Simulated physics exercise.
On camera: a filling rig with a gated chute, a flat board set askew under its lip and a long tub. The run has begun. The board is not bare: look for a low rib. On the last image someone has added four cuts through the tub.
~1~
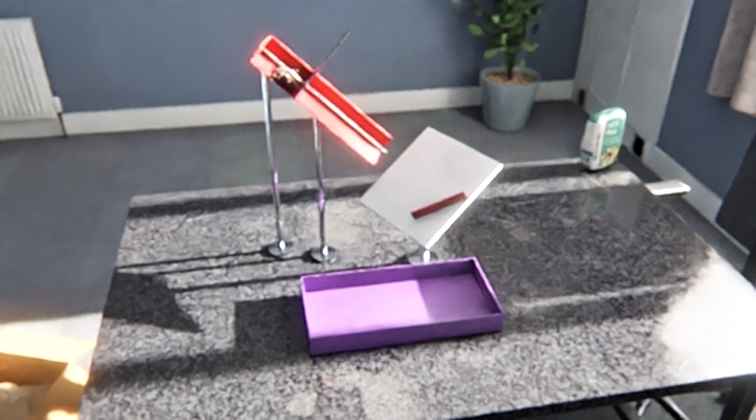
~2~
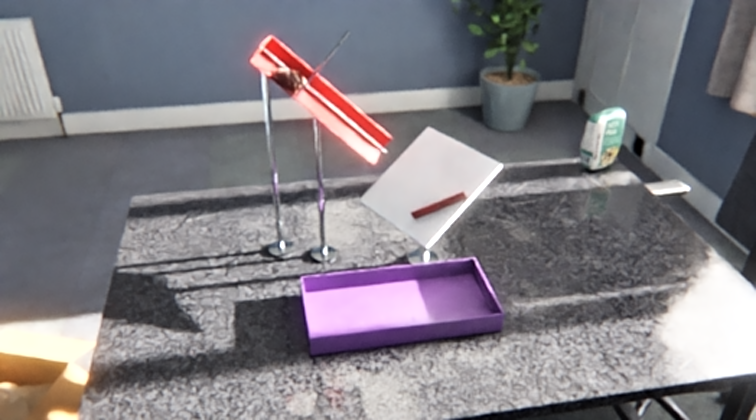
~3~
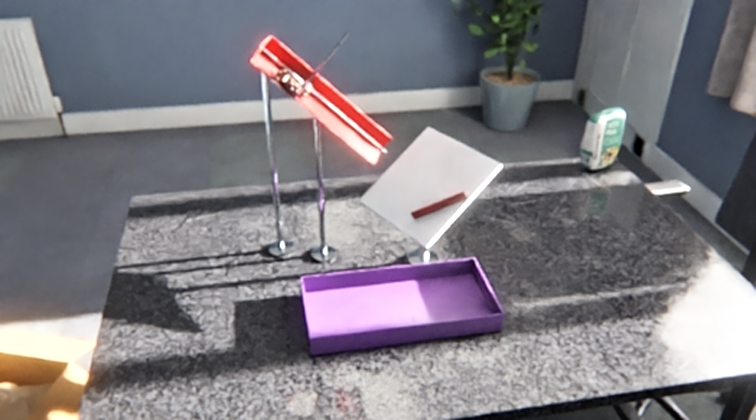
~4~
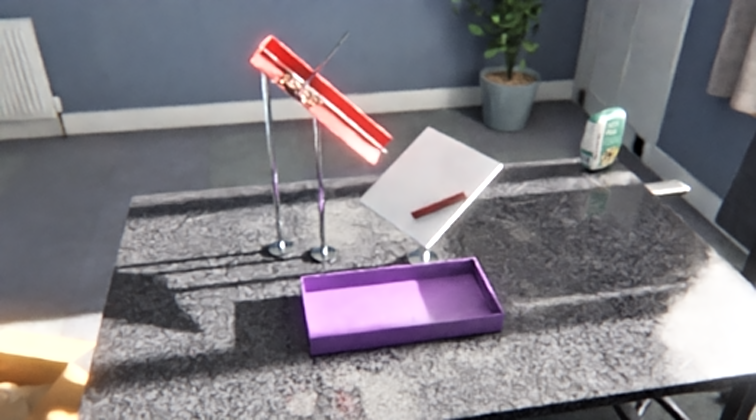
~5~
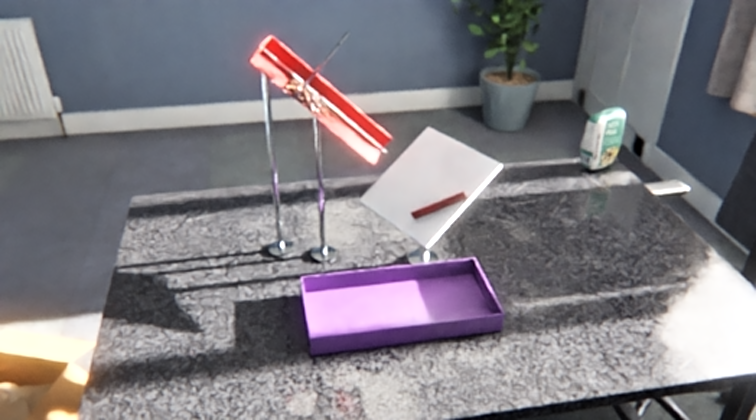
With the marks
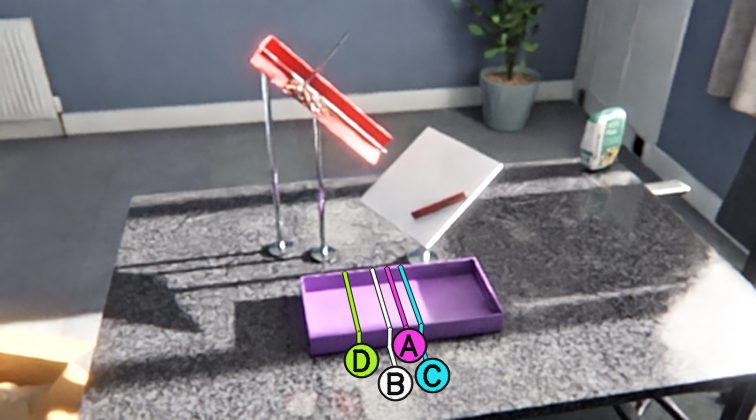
On a speckled dark stone tabletop, a red chute on thin metal stands slants down to the right above a tilted white board with a low dark red rib, with an empty purple tub in front. A cluster of small dark pieces starts near the chute's upper end, then slides a short way down it, spreading out slightly.
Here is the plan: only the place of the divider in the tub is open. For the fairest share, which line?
Choose B.
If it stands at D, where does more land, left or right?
More lands on the right.
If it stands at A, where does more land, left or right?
The left side.
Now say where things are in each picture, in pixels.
Load behind the gate (290, 78), flat chocolate drops; lip of the chute (377, 158), sloping fairly steeply, in the first picture.
Middle of the board (427, 183), tilted fairly steeply; middle of its low edge (391, 222); of its high edge (463, 144), in the second picture.
Front corners of the tub (311, 338) and (504, 314), empty; front of the load (309, 90), in the third picture.
Middle of the load (298, 88); its front (319, 103), roughly a quarter of the way to the lip; rib from (464, 192) to (410, 213), in the fourth picture.
Middle of the load (307, 95); its front (336, 119), roughly half of the way to the lip, in the fifth picture.
On the marked copy, line A crosses the front rim at (405, 326); line B crosses the front rim at (389, 328); line C crosses the front rim at (421, 324); line D crosses the front rim at (358, 332).
Choosing A, of what is caught, almost all on the left of the divider, about a tenth on the right.
Choosing B, of what is caught, roughly a third on the left of the divider, roughly two thirds on the right.
Choosing C, of what is caught, every piece on the left of the divider, not one piece on the right.
Choosing D, of what is caught, not one piece on the left of the divider, every piece on the right.
